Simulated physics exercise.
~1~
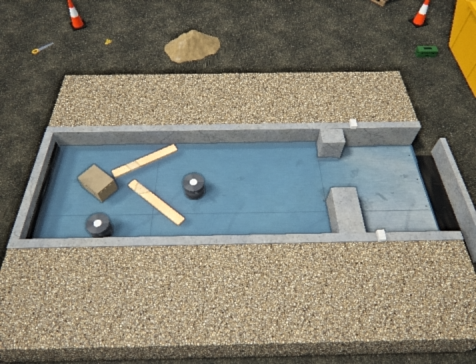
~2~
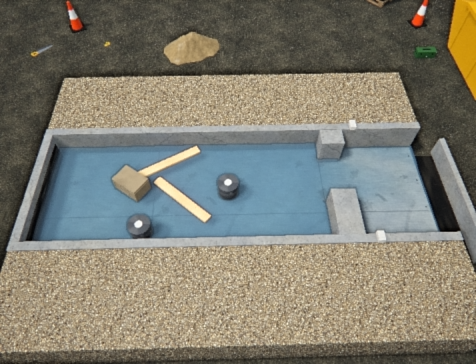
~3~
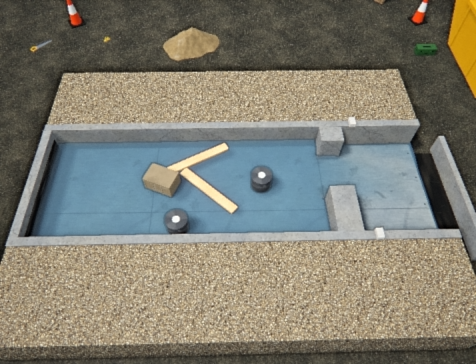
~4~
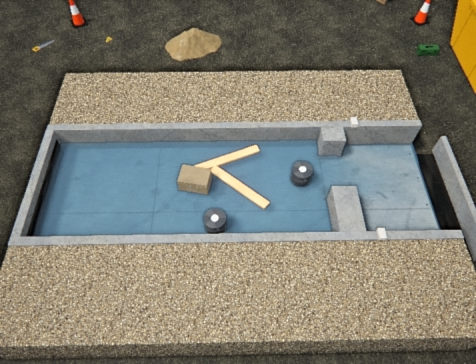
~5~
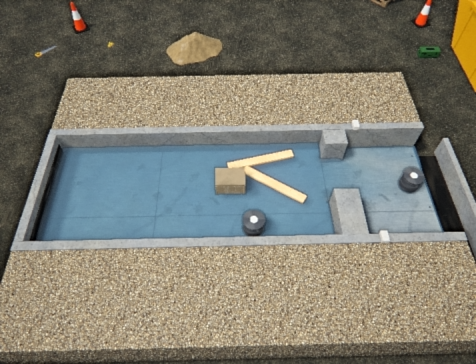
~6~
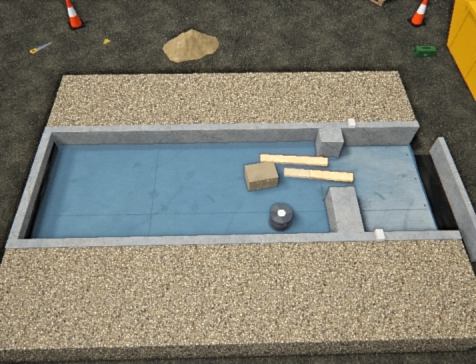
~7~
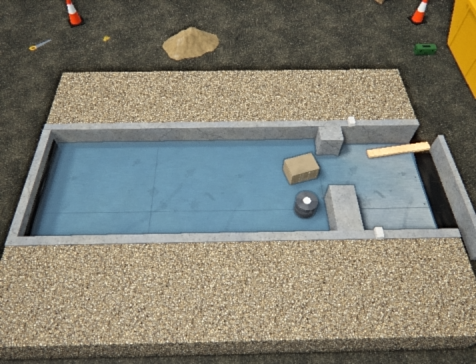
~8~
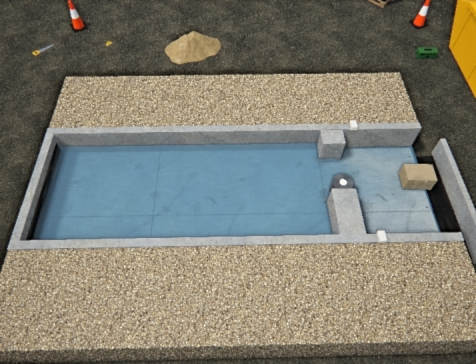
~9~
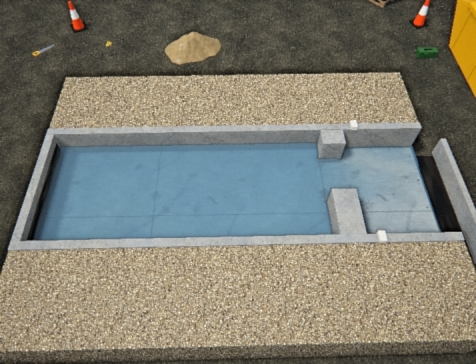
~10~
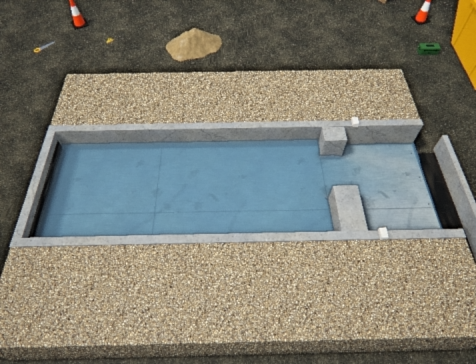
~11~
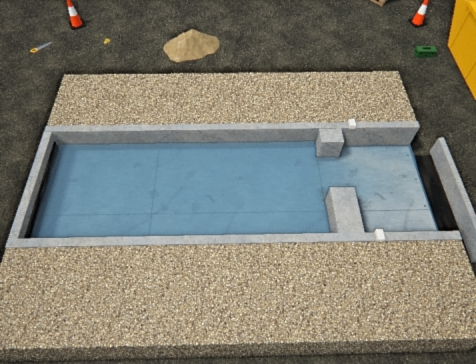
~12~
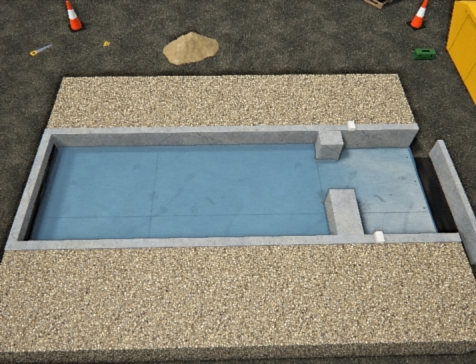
Two dark round tubs, a brown block and two wooden planks drifting right along a blue-floored concrete channel until it is empty.
